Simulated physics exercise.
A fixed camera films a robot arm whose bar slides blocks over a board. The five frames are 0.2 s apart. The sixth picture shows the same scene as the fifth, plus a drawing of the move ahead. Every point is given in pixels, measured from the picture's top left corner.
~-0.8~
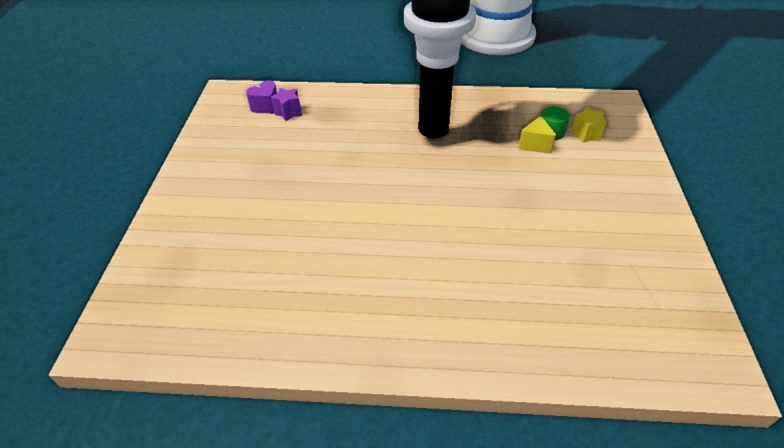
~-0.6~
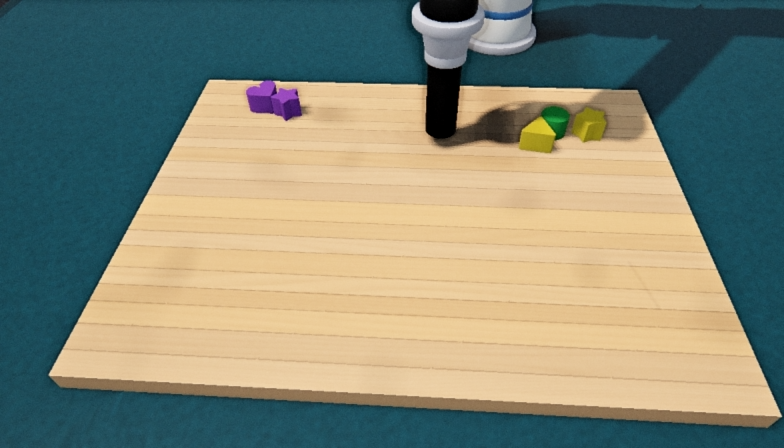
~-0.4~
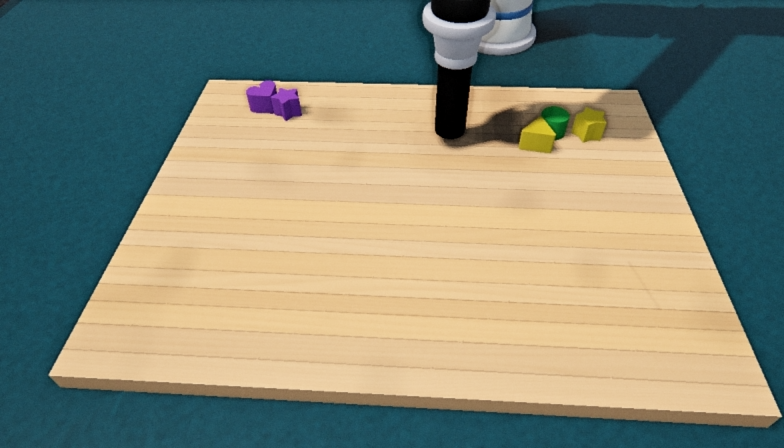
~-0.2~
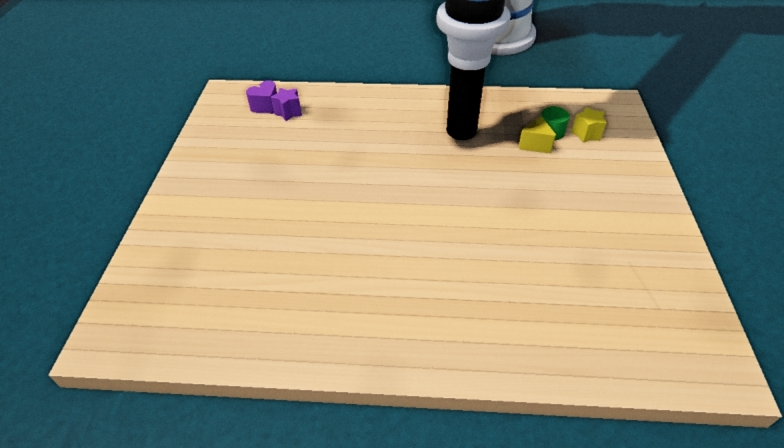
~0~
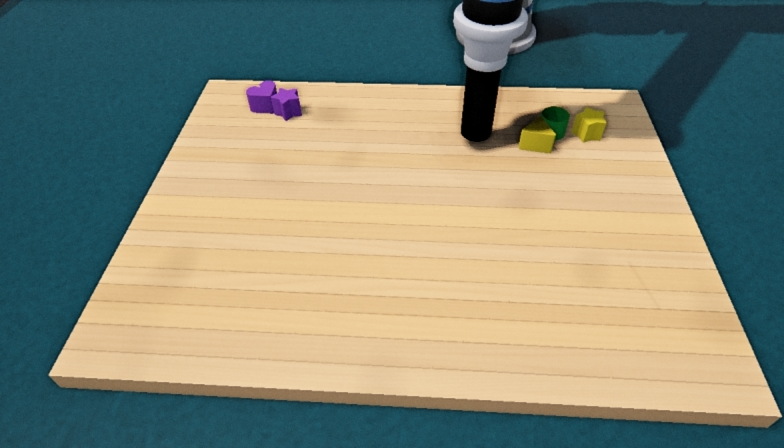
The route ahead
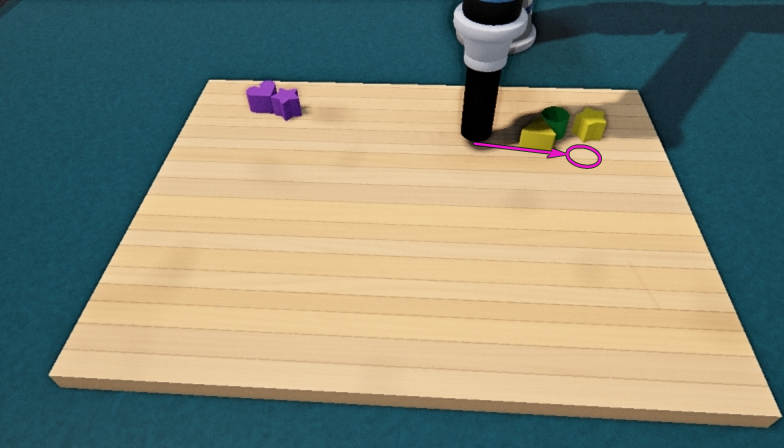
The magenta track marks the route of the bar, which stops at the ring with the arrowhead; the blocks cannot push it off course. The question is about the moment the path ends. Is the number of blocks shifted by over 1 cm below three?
Yes, that is what happens.
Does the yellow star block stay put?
I'd say no.
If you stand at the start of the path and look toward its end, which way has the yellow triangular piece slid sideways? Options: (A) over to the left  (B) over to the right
That would be A.
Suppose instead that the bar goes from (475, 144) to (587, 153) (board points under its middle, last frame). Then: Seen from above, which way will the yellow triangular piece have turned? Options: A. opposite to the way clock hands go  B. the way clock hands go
It's A.
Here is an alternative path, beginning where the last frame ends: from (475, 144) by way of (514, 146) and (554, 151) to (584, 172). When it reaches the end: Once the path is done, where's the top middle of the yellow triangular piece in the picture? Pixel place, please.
I predict (595, 131).
The line goes straight from (475, 144) to (584, 156).
On the path given first. One third of the way, bar at (513, 137); yellow triangular piece at (545, 127), turned 15° anticlockwise.
Two thirds of the way, bar at (550, 141); yellow triangular piece at (575, 128), turned 75° anticlockwise.
At the end, bar at (587, 145); yellow triangular piece at (609, 129), turned 80° anticlockwise; green circular block unmoved; yellow star block at (603, 114), turned 70° anticlockwise.
